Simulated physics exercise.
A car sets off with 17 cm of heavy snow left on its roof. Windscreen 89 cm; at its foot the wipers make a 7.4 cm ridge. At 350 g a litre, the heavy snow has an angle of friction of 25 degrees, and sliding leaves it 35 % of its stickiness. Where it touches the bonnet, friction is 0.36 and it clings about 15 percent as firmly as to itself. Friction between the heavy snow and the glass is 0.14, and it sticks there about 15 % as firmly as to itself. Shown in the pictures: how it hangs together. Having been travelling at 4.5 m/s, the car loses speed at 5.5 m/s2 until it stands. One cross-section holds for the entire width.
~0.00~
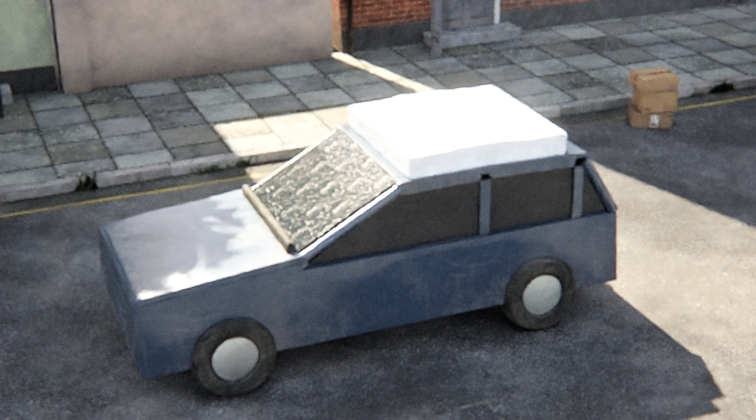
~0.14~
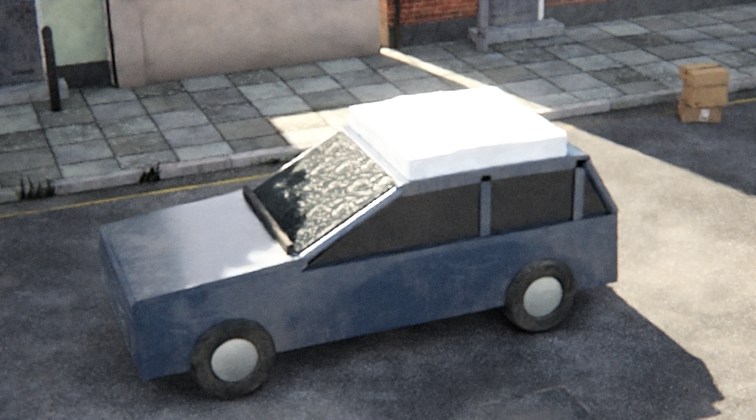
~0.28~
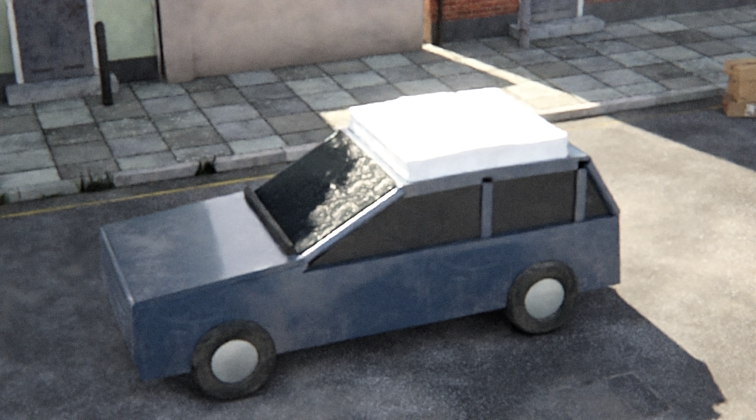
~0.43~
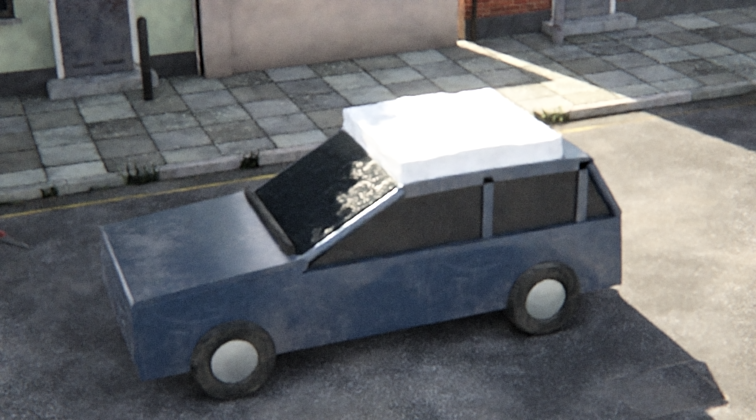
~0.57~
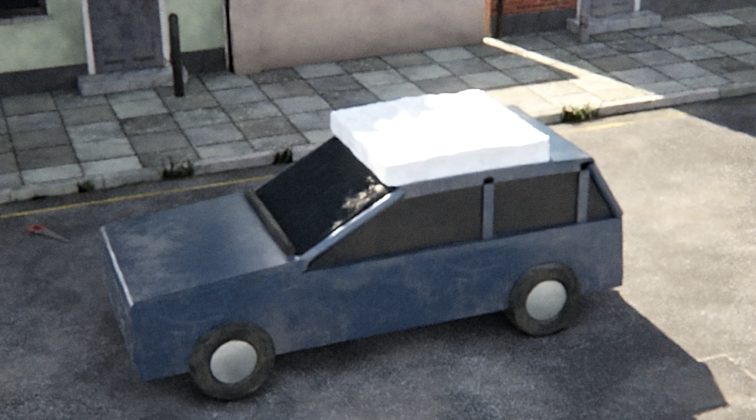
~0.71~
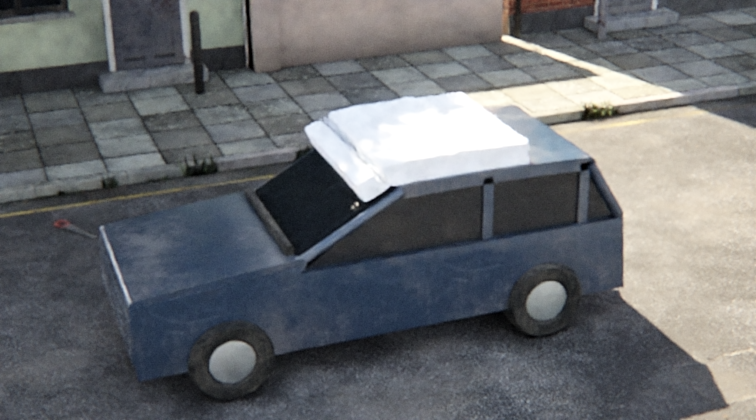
We see a blue car with a thick slab of snow on its roof moving left along a street and slowing, while the snow slides forward, pokes past the top of the windscreen, then cracks and bends down over the glass.
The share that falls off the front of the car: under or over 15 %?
Beneath 15 %.
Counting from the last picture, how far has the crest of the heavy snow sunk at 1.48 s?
I'd put it at close to 20 cm.
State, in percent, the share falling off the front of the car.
Some 4 per cent.
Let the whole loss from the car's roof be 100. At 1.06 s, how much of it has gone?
70 %.
After 1.06 s, 29 % of the snow is on the roof, 58 % on the glass, 13 % on the bonnet and none has gone off the nose.
After 1.48 s, none of the snow is on the roof, 44 % on the glass, 54 % on the bonnet and 1 % has gone off the nose.
After 1.90 s, none of the snow is on the roof, 30 % on the glass, 67 % on the bonnet and 4 % has gone off the nose.
After 2.32 s, none of the snow is on the roof, 30 % on the glass, 66 % on the bonnet and 4 % has gone off the nose.
After 2.42 s, at the end, none of the snow is on the roof, 30 % on the glass, 66 % on the bonnet and 4 % has gone off the nose.
